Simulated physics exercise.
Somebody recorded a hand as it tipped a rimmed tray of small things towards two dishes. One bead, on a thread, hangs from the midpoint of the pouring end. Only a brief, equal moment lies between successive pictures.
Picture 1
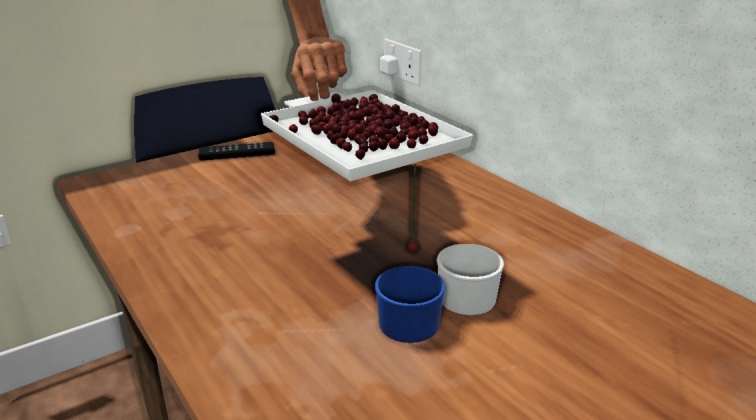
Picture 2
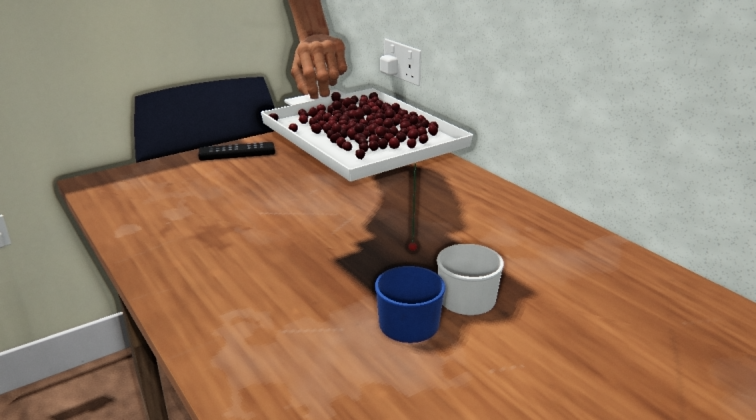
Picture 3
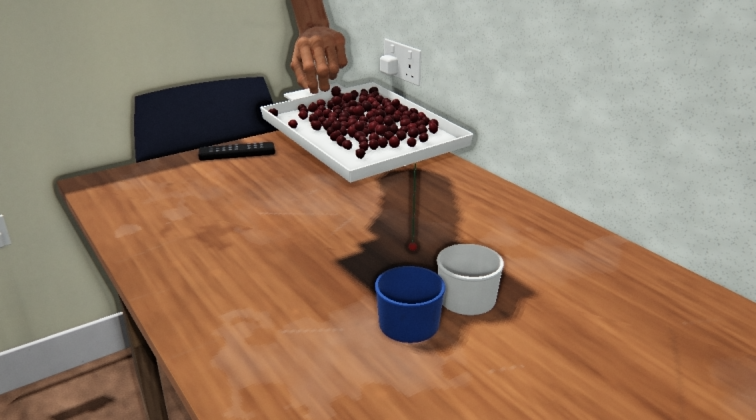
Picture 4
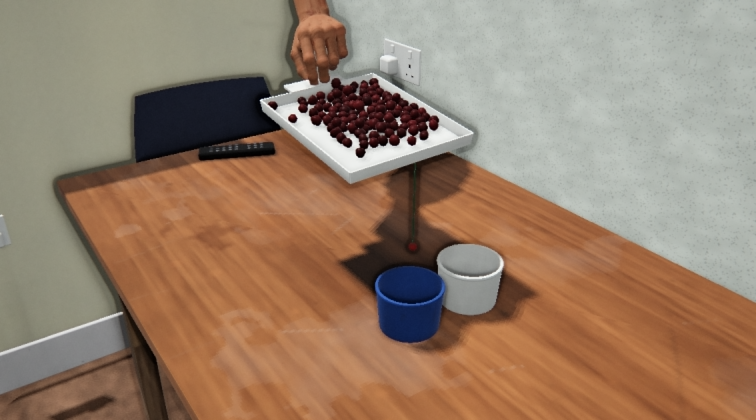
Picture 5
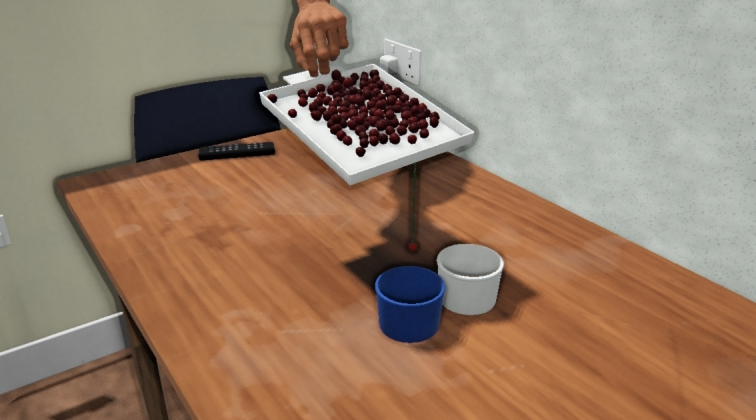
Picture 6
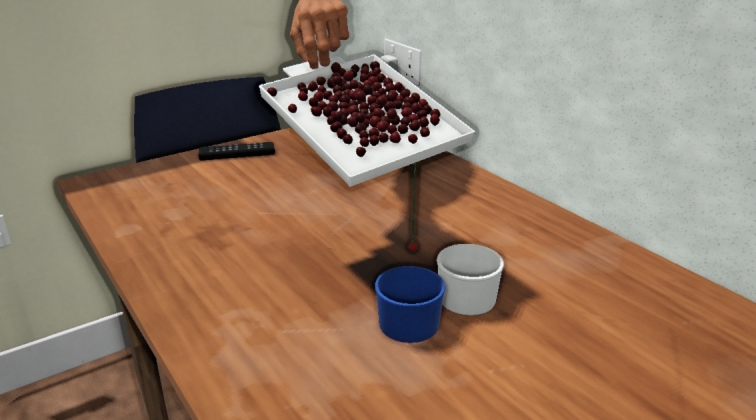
A hand slowly raises the back of a white tray of dark red cherries.
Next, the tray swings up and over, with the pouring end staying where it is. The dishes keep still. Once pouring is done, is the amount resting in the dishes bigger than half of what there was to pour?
Catch: Under fifty percent.
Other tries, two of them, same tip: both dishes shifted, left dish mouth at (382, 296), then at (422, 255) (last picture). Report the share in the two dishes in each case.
Trial 1 near 60 percent, trial 2 near 0 percent.
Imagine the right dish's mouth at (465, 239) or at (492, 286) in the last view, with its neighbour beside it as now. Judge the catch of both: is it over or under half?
Result, first place: Not as much as half; second place: Not as much as half.
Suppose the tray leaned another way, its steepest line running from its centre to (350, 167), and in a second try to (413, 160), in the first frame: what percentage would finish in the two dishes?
In turn, 20 percent and then 60 percent.
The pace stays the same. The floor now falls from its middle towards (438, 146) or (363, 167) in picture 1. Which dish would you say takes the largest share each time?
First the right-hand dish, then the left dish.
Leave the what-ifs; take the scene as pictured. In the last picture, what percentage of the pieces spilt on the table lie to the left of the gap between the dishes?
Around 80 per cent, I reckon.
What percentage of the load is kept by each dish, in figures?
30 per cent goes to the left dish and 0 per cent to the right dish.
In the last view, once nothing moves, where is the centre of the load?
Around (392, 329), give or take.
Soon after the last picture, tray tipped steeply; nearly all on the tray; a stray few outside both; a stray few in the air.
A little later, tray tipped right over; nearly all on the tray; a stray few outside both; a stray few in the air.
Later still, tray tipped past a quarter turn; about a third in the left dish; about two thirds outside both.
At rest, tray tipped past a quarter turn; about a third in the left dish; none in the right dish; about two thirds outside both.
